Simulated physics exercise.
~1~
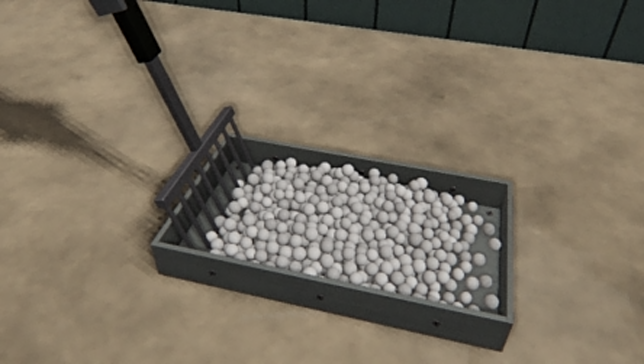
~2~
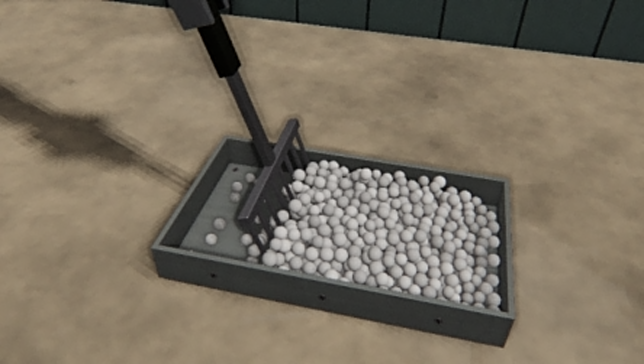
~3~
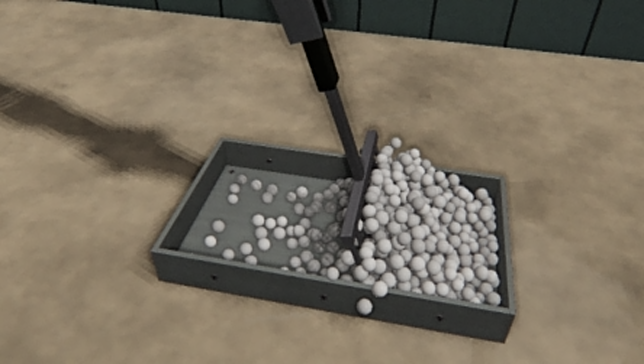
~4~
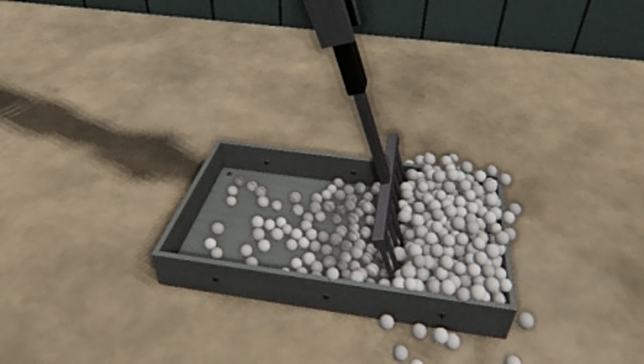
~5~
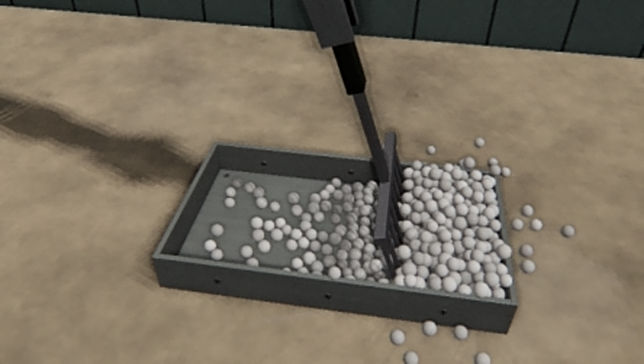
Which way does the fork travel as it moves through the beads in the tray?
The fork moves to the right, pushing many of the white beads along with it.
A dark fork pushes white beads rightward through a tray, and some spill outside.
